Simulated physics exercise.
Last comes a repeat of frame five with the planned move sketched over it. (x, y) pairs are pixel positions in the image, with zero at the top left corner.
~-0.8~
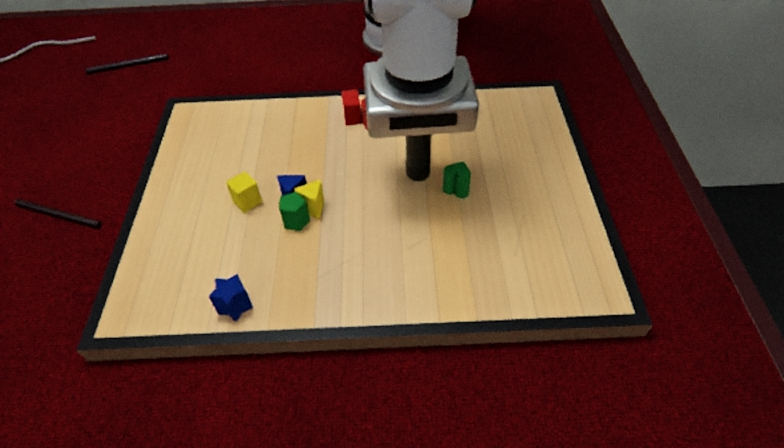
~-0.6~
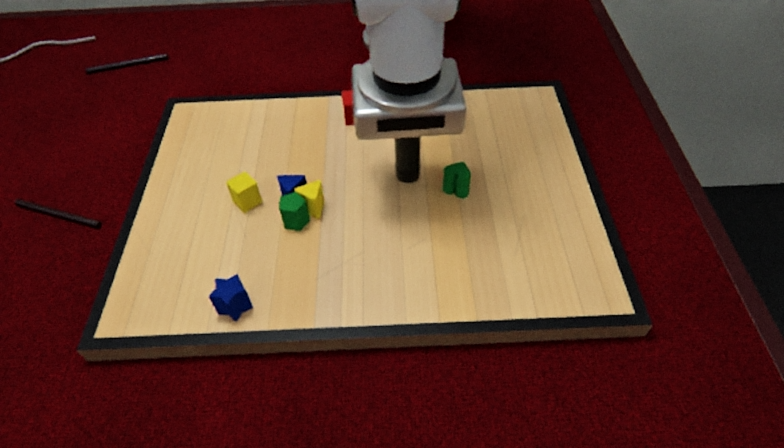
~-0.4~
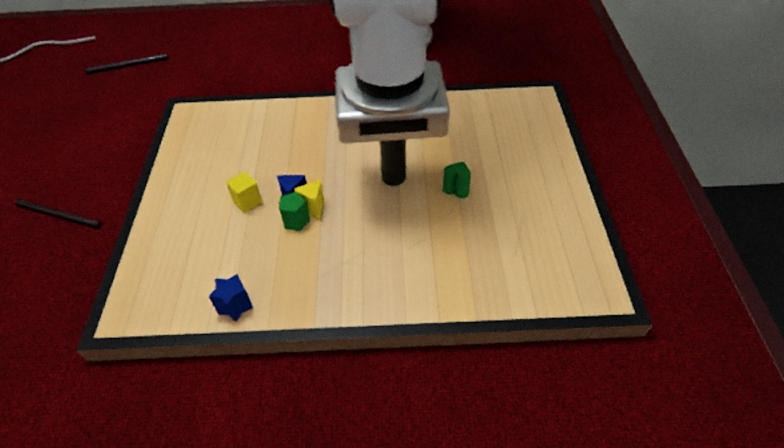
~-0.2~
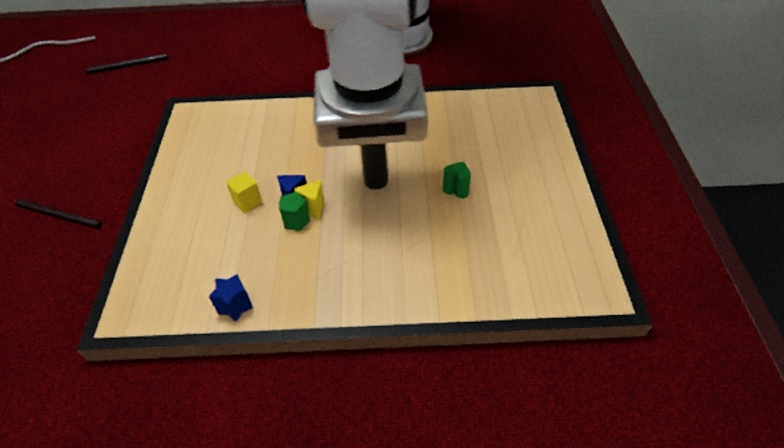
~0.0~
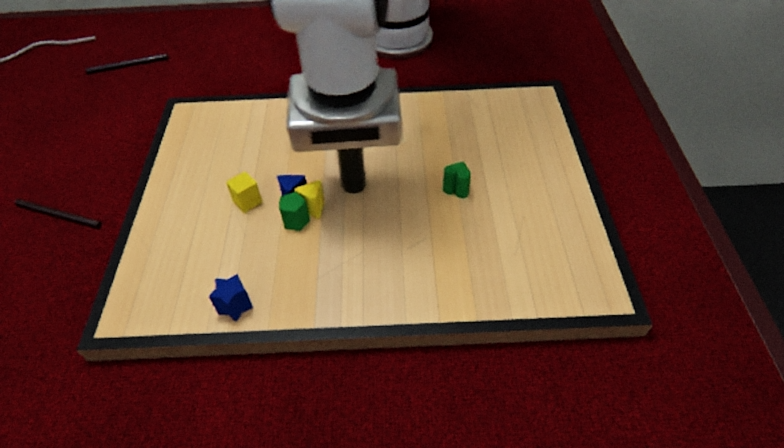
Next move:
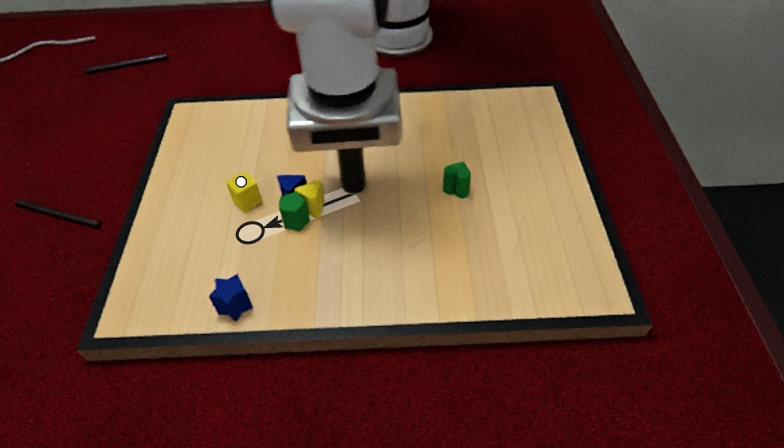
A robot arm moves left across a wooden board toward still yellow, blue and green blocks.
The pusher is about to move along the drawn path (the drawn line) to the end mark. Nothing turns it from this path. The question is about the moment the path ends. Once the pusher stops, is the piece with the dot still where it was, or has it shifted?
Its place stays the same.
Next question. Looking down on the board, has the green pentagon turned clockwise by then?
The answer is no.
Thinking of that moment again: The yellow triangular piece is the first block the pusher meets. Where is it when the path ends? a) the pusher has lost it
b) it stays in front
b
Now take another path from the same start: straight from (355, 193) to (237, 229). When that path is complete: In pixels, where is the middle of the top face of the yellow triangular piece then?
Near (218, 227).
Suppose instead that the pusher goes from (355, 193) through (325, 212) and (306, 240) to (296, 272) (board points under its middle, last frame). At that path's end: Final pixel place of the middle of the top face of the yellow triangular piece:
Around pixel (290, 196).
The line goes in a line from (355, 193) to (250, 233); the dot is on the yellow square piece.
The first path, step by step. One third of the way, pusher at (319, 199); green pentagon at (284, 207), turned 30° anticlockwise; yellow triangular piece at (295, 193), turned 15° anticlockwise.
Two thirds of the way, pusher at (283, 212); blue triangular piece at (285, 179), turned 25° clockwise; green pentagon at (265, 224), turned 60° anticlockwise; yellow triangular piece at (258, 209), turned 45° anticlockwise.
At the end, pusher at (248, 225); yellow square piece unmoved; blue triangular piece at (285, 179), turned 25° clockwise; green pentagon at (263, 227), turned 75° anticlockwise; yellow triangular piece at (221, 223), turned 50° anticlockwise.
